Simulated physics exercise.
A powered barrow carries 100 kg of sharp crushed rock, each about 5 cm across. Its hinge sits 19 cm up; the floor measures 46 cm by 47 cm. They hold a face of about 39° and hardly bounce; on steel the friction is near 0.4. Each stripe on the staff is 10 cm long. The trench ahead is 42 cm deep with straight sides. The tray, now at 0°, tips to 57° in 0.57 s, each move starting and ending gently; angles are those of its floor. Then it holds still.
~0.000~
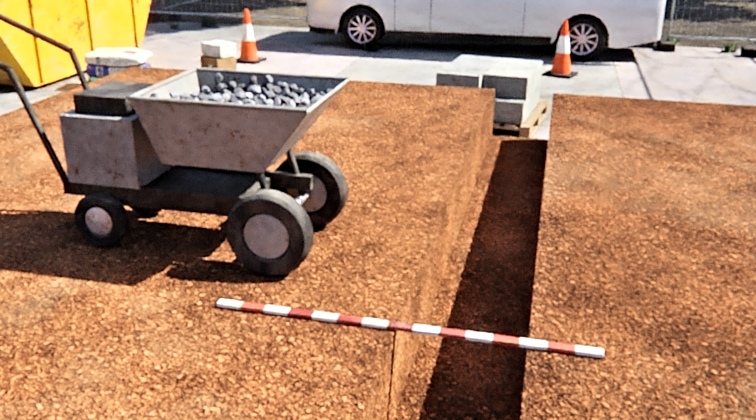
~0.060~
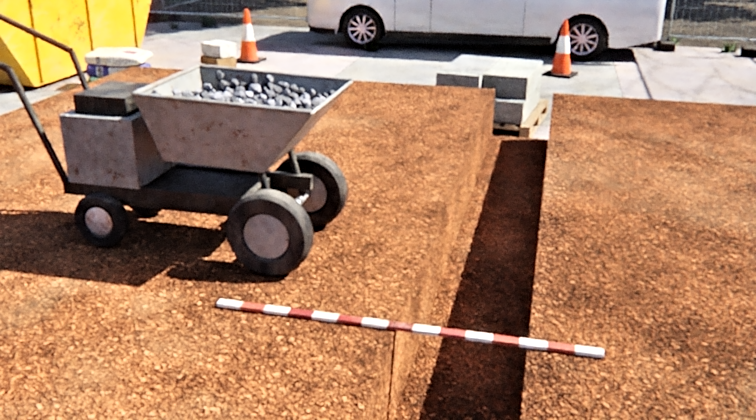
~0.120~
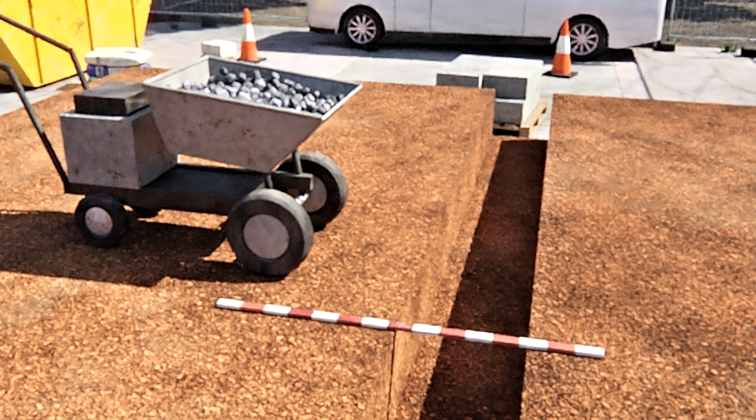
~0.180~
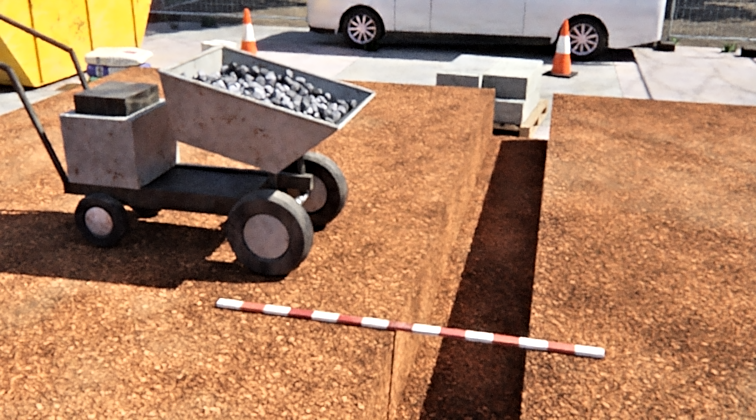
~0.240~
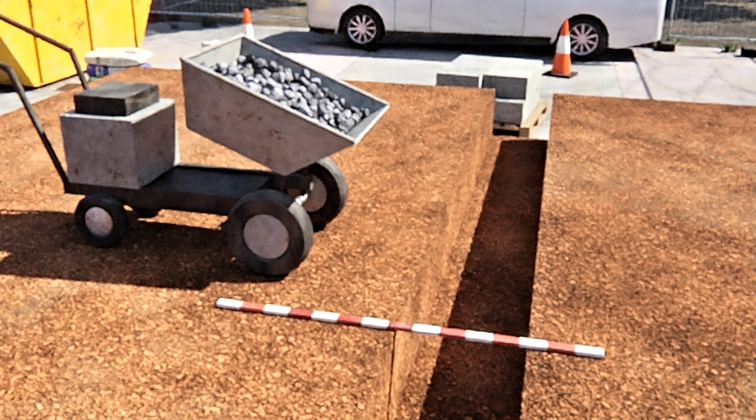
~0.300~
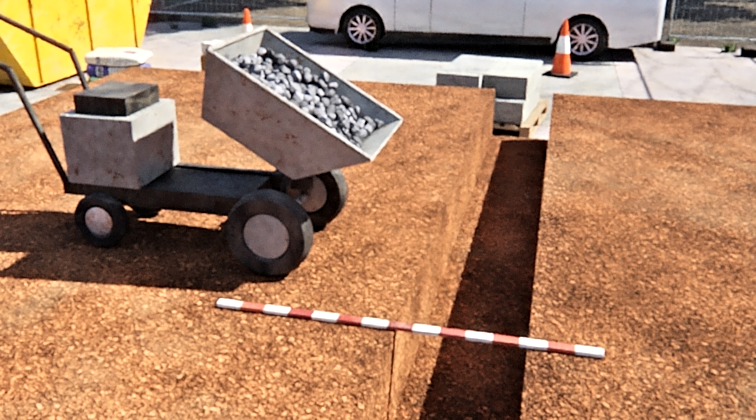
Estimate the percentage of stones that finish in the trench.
Some 39 per cent of it.
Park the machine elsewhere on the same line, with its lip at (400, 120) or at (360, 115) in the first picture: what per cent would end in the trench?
Near 15 per cent from the first place, 30 from the second.
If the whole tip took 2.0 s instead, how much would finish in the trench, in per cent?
In that case some 10 per cent.
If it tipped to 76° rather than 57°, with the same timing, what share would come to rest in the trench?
It would be near 100 per cent.
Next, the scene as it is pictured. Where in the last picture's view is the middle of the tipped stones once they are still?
Around (490, 351).
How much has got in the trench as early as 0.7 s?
Some 5 per cent.
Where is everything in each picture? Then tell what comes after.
The tray is at 0°, its lip at (308, 111); the top of the load is at (266, 87), in the first picture.
Lip at (312, 113), floor tilted 2°, highest stones at (262, 85); the stones move at 0.4 m/s on average, in the second picture.
Lip at (323, 119), floor tilted 7°, highest stones at (246, 81); the stones move at 0.8 m/s on average, in the third picture.
Lip at (338, 129), floor tilted 13°, highest stones at (238, 73); the stones move at 1.1 m/s on average, in the fourth picture.
The tray is at 22°, its lip at (355, 143); the top of the load is at (238, 66); the stones move at 1.3 m/s on average, in the fifth picture.
Lip at (371, 160), floor tilted 31°, highest stones at (259, 59); the stones move at 1.3 m/s on average, in the sixth picture.
After 0.4 s the floor is at 48°; 100 % in the tray; the foremost stones are at (386, 166).
After 0.7 s the floor is at 57°; 94 % in the tray, 1 % short of the trench, 5 % in the trench; the foremost stones are at (451, 248).
After 1.0 s the floor is at 57°; 66 % in the tray, 1 % short of the trench, 32 % in the trench; the foremost stones are at (527, 346).
After 3.0 s the floor is at 57°; 61 % in the tray, 39 % in the trench; the foremost stones are at (532, 349).
